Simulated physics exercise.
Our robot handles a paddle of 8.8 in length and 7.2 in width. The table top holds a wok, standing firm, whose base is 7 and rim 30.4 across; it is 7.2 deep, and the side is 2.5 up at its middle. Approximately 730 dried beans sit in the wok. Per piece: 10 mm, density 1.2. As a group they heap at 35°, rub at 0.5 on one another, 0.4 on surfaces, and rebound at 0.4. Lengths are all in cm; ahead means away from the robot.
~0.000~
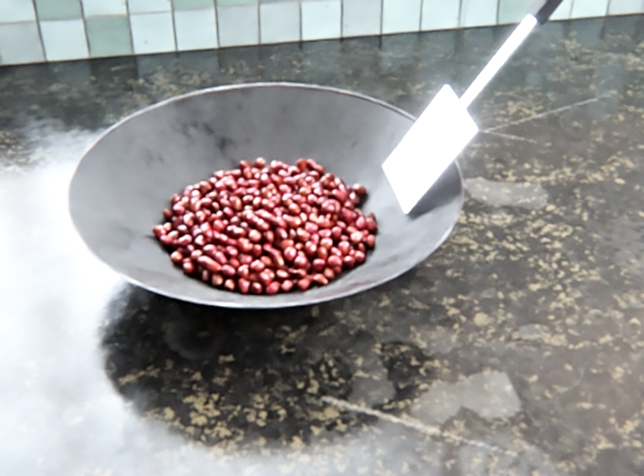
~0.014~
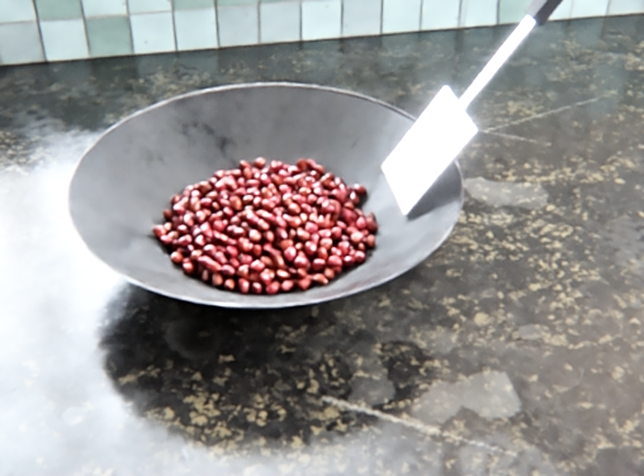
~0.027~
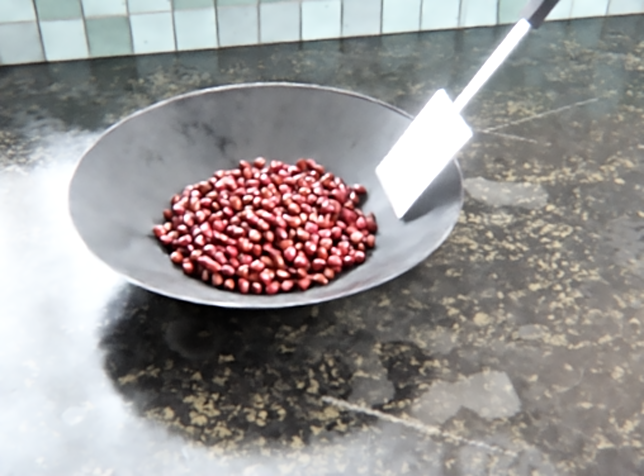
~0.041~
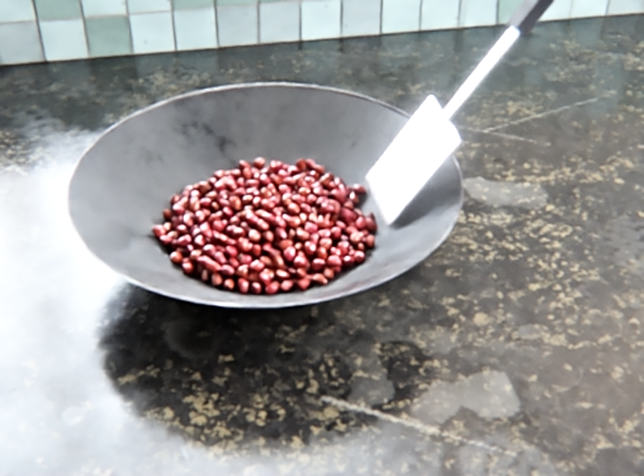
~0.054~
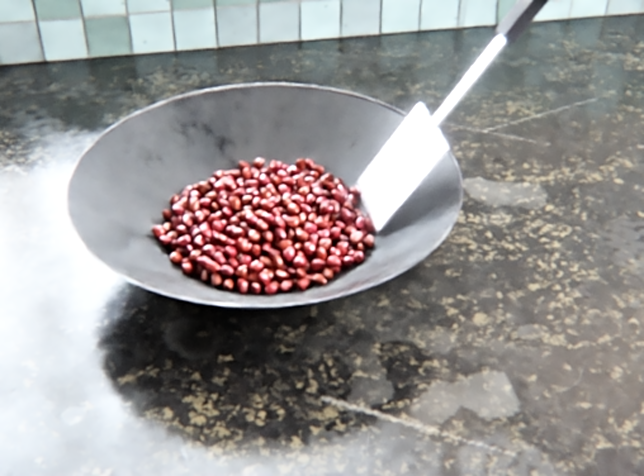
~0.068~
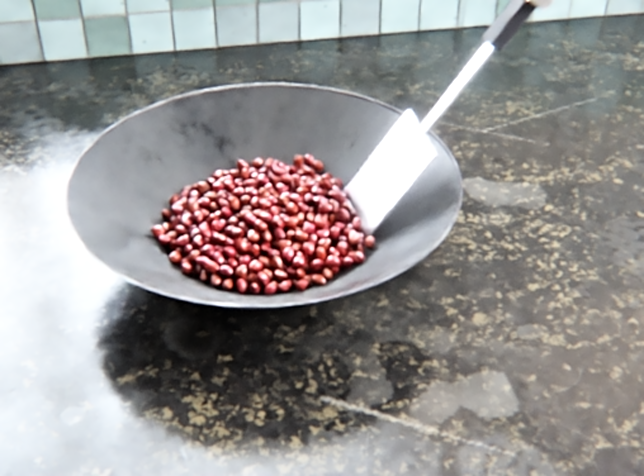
To begin with, a white paddle with a dark handle leans over the right side of a wide grey wok holding a heap of glossy red beans. The paddle slides a short way down and to the left until its blade meets the heap's right edge, and the beans there shift slightly.
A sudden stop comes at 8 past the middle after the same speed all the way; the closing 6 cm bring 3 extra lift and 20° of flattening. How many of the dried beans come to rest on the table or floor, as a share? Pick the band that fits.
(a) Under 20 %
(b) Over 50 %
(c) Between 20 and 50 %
The answer is a.
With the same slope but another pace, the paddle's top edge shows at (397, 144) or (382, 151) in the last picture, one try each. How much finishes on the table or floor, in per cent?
Around 30 per cent, then around 35 per cent.
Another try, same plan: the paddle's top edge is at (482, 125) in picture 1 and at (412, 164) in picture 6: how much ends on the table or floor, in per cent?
About 30 per cent.
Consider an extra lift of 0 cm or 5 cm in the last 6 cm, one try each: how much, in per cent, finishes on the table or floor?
I'd say close to 5 percent for the first and close to 10 percent for the second.
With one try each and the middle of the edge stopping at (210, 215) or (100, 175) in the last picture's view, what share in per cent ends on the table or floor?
The two tries give near 0 and near 35 in a hundred.
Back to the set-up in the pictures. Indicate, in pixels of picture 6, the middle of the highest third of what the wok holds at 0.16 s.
Near (216, 212).
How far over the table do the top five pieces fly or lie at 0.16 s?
Roughly 6 cm above the table.
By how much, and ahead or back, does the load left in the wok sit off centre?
It rests close to 5.5 centimetres ahead of centre.
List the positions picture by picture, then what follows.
Paddle top edge at (462, 107), sloping 55°; upper third of the load around (267, 213), from x 160 to 370, top at y 165; 729 in the wok, in the first picture.
Paddle top edge at (461, 108), sloping 55°; upper third of the load around (267, 213), from x 160 to 370, top at y 165, in the second picture.
Paddle top edge at (455, 111), sloping 55°; upper third of the load around (267, 213), from x 160 to 370, top at y 165, in the third picture.
Paddle top edge at (445, 118), sloping 55°; upper third of the load around (267, 213), from x 160 to 370, top at y 165, in the fourth picture.
Paddle top edge at (433, 125), sloping 55°; upper third of the load around (266, 213), from x 160 to 370, top at y 165, in the fifth picture.
Paddle top edge at (422, 132), sloping 55°; upper third of the load around (268, 212), from x 160 to 370, top at y 160; 729 in the wok, in the sixth picture.
By 0.16 s, sloping 55°, highest piece 6 above the table; 729 in the wok.
By 0.25 s, sloping 49°, highest piece 8 above the table; 729 in the wok.
By 0.50 s, sloping 35°, highest piece 8 above the table; 687 in the wok, 30 on the table or floor, 12 on the blade or in flight.
By 1.55 s, sloping 35°, highest piece 8 above the table; 685 in the wok, 44 on the table or floor.
Final count, 685 in the wok, 44 on the table or floor. That is 6 % on the table or floor.
